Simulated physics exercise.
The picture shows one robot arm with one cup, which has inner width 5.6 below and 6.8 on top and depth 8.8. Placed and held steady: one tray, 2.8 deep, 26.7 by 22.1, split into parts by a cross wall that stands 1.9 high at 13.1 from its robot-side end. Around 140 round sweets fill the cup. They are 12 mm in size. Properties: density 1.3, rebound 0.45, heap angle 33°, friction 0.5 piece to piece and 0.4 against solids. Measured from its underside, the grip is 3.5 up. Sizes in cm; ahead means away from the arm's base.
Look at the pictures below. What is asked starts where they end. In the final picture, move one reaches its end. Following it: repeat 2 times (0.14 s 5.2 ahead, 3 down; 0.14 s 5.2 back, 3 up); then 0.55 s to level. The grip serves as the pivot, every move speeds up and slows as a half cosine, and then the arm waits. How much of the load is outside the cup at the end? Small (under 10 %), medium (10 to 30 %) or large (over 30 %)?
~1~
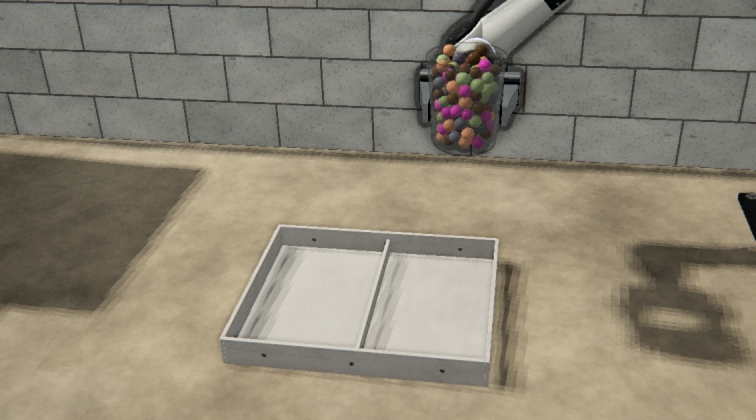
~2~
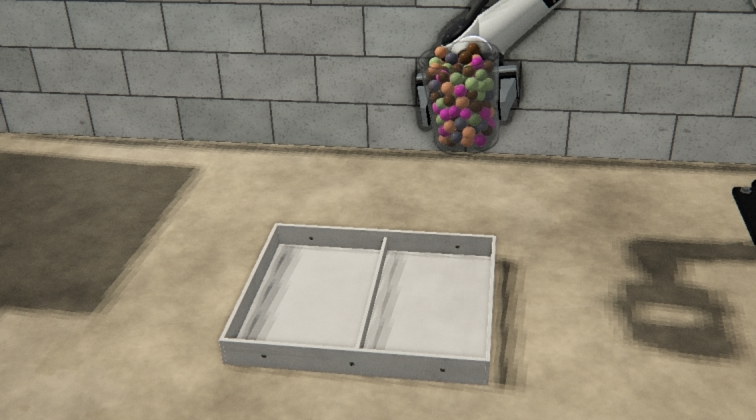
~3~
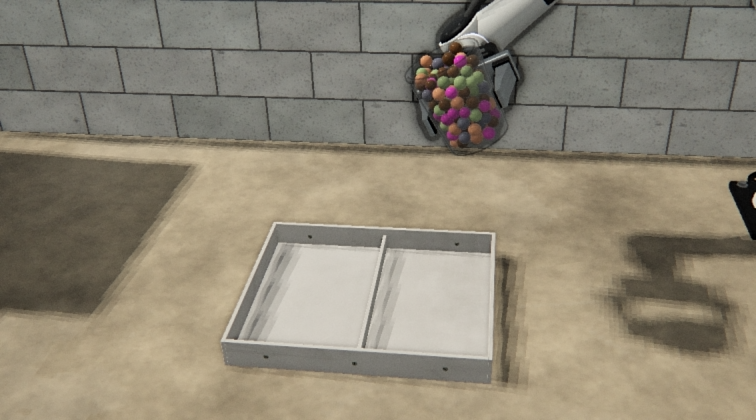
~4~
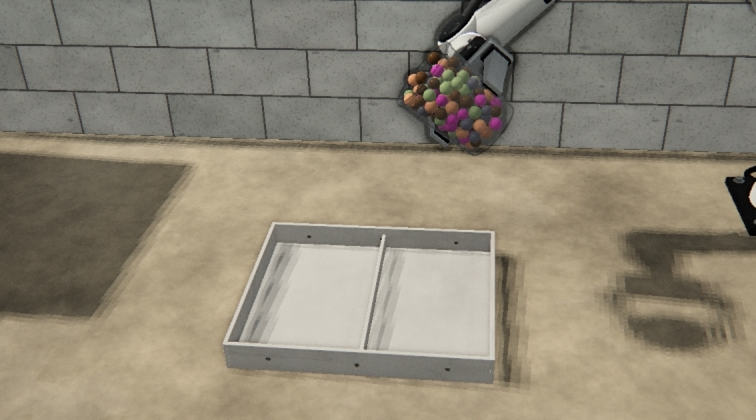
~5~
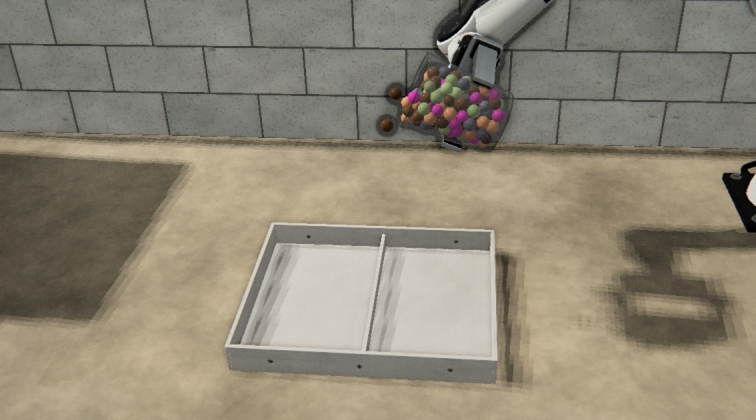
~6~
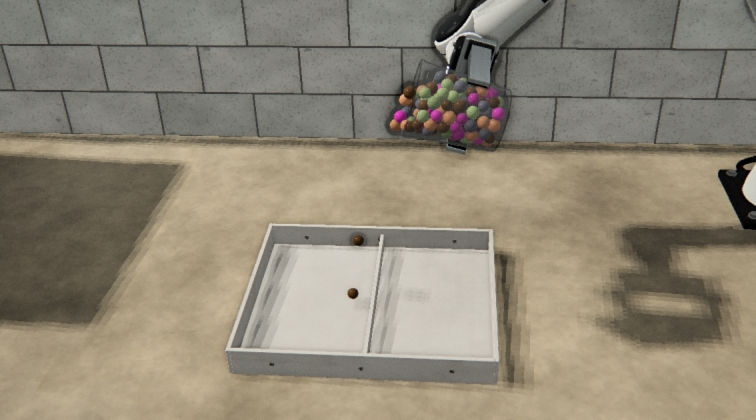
Large.
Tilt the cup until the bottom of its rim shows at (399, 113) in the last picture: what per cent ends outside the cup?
Estimate: About 25 per cent.
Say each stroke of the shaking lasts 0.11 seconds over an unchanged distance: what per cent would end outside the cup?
That change gives some 60 percent.
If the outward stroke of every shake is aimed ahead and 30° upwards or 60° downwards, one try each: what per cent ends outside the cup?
Result: Approx. 95 % and 20 %, one try each.
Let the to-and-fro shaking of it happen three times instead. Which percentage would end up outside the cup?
I'd expect close to 55 per cent then.
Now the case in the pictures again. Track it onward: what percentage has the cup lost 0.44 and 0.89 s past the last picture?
Readings in order: 30, 50.
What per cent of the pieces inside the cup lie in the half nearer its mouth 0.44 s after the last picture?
Mouth half share: Roughly 50 %.
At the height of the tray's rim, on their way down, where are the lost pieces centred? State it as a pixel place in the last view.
Estimated centre around (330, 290) in pixels.
Then, 0.44 s on, tilted 75° forward, highest piece 23 above the table; 94 in the cup, 31 in the far-side part, 10 in the robot-side part, 2 on the table or floor, 2 in flight or on a rim.
Then, 0.89 s on, tilted 26° forward, highest piece 28 above the table; 71 in the cup, 49 in the far-side part, 15 in the robot-side part, 4 on the table or floor.
Then, 1.31 s on, level, highest piece 27 above the table; 71 in the cup, 49 in the far-side part, 15 in the robot-side part, 4 on the table or floor.
Then, 2.36 s on, level, highest piece 27 above the table; 71 in the cup, 49 in the far-side part, 15 in the robot-side part, 4 on the table or floor.
In the end, 71 in the cup, 49 in the far-side part, 15 in the robot-side part, 4 on the table or floor. That is 49 % outside the cup.
